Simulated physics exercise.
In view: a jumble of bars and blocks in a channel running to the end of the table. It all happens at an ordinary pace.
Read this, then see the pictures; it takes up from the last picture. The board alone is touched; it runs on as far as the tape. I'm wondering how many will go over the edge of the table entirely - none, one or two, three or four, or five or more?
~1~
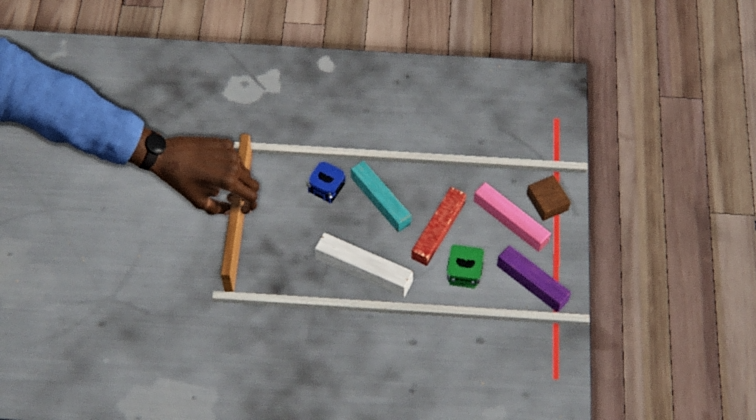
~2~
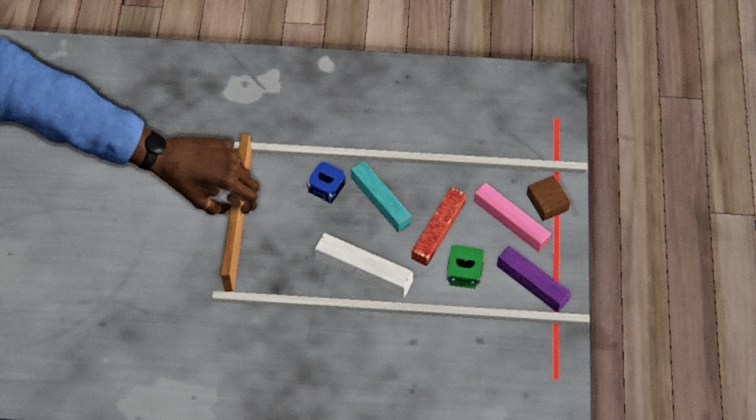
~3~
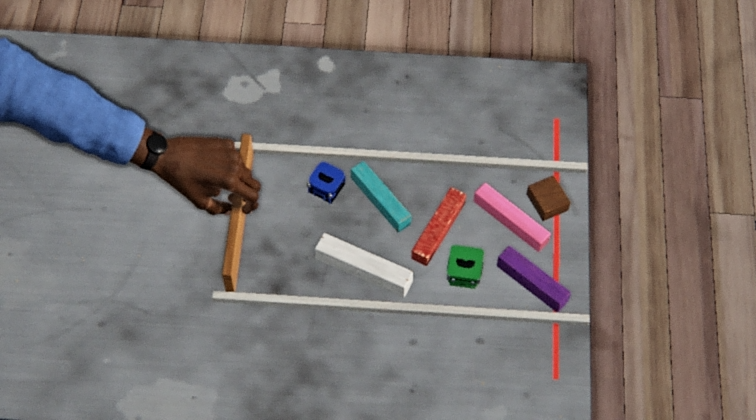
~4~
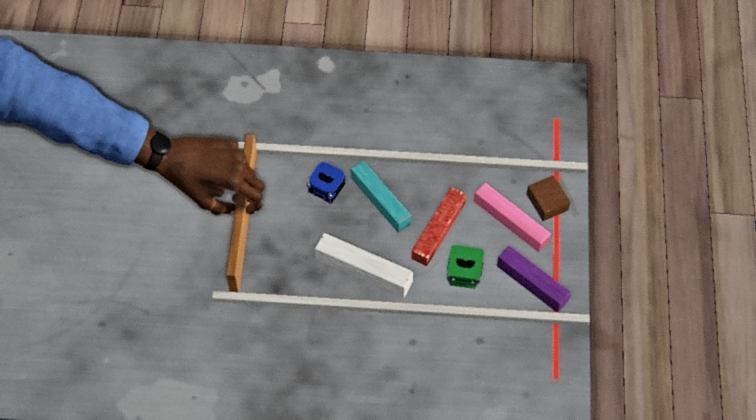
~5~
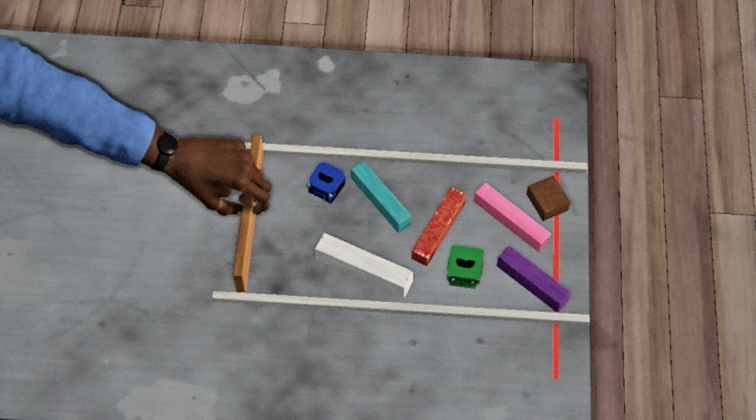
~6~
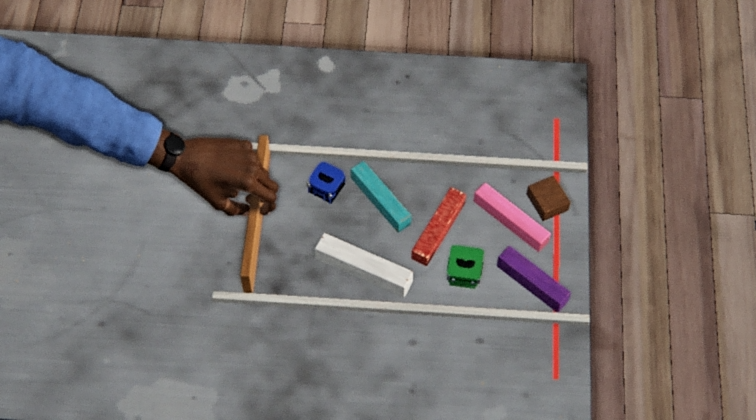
The count that comes down will most likely be five and up.
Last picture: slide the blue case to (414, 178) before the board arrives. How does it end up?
In that case it keeps its place.
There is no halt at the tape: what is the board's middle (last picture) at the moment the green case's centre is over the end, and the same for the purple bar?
Around (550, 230), then around (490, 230).
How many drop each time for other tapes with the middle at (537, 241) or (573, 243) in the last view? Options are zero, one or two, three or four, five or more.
Taking the two tapes in that order, the answers are three to four and 5 or more.
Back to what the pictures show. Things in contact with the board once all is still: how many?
Tally at the end: 1.
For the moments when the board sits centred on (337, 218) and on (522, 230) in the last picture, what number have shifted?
Tally: First 3; then 8.
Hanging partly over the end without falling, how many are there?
The total comes out at 0.
Early on, none off yet; brown block at rest near (548, 198); purple bar at rest near (533, 279); pink stick at rest near (512, 217).
Finally, the number that fall off is five or more; lost, white bar, turquoise bar, red bar, green case, pink stick, purple bar and brown block.
